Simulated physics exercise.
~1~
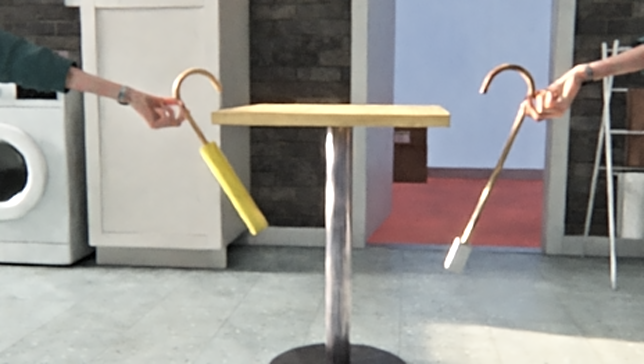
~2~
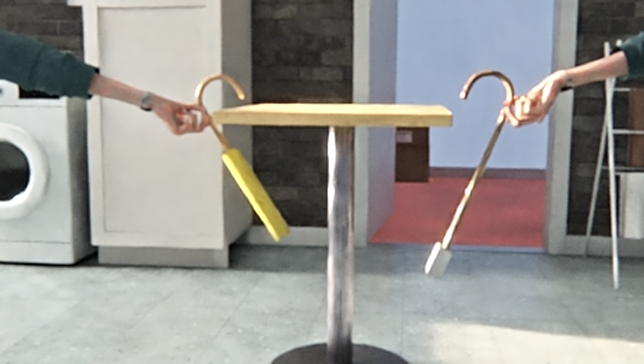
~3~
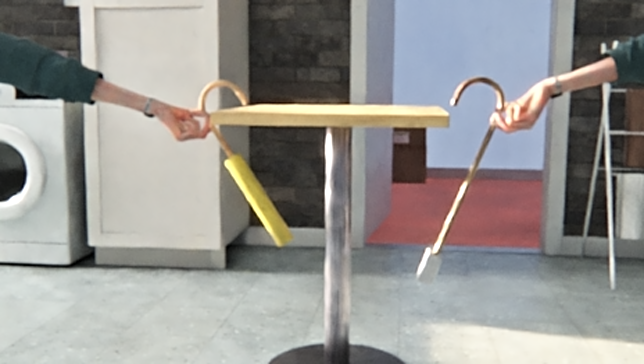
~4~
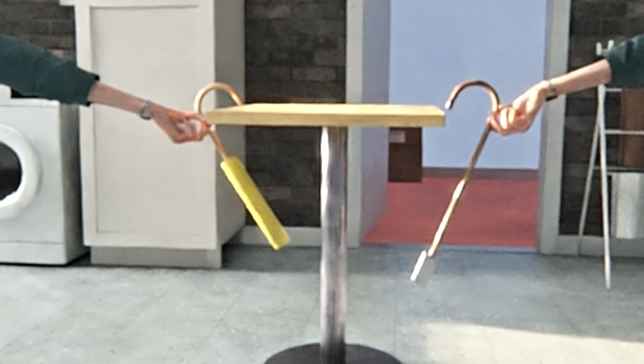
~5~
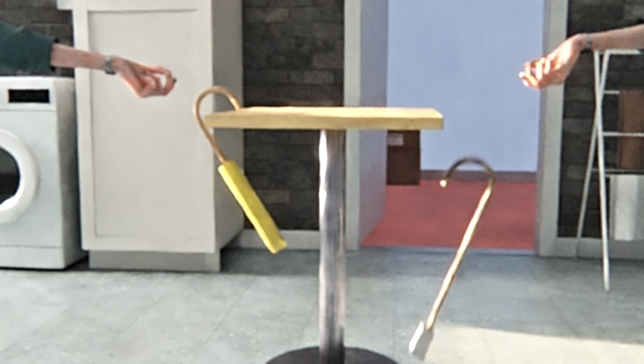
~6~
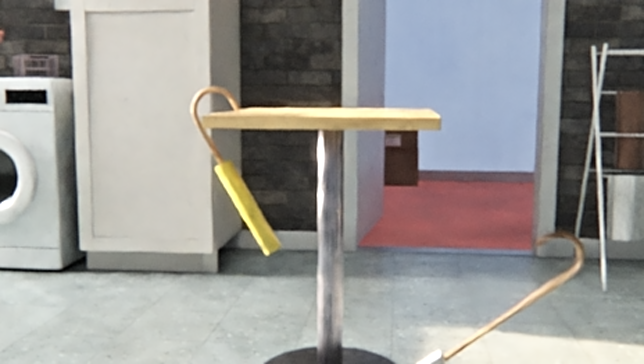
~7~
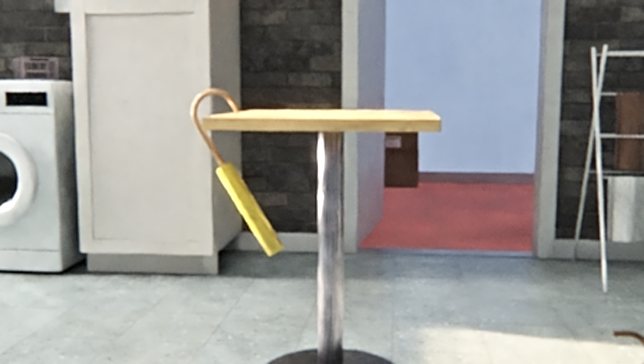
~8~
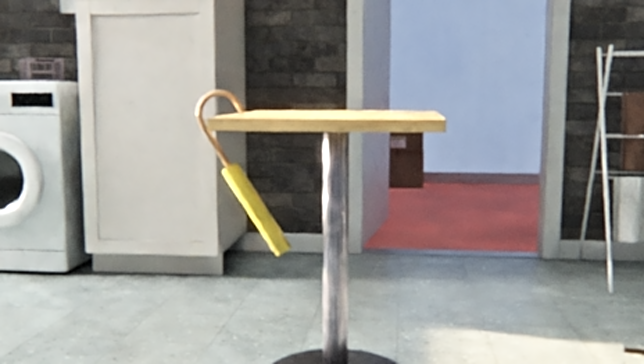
The clip shows two hands holding a yellow umbrella and a white brush by their curved handles at opposite edges of a table. Both hands let go and withdraw; the umbrella stays hooked on the left edge, while the brush falls to the floor at right.
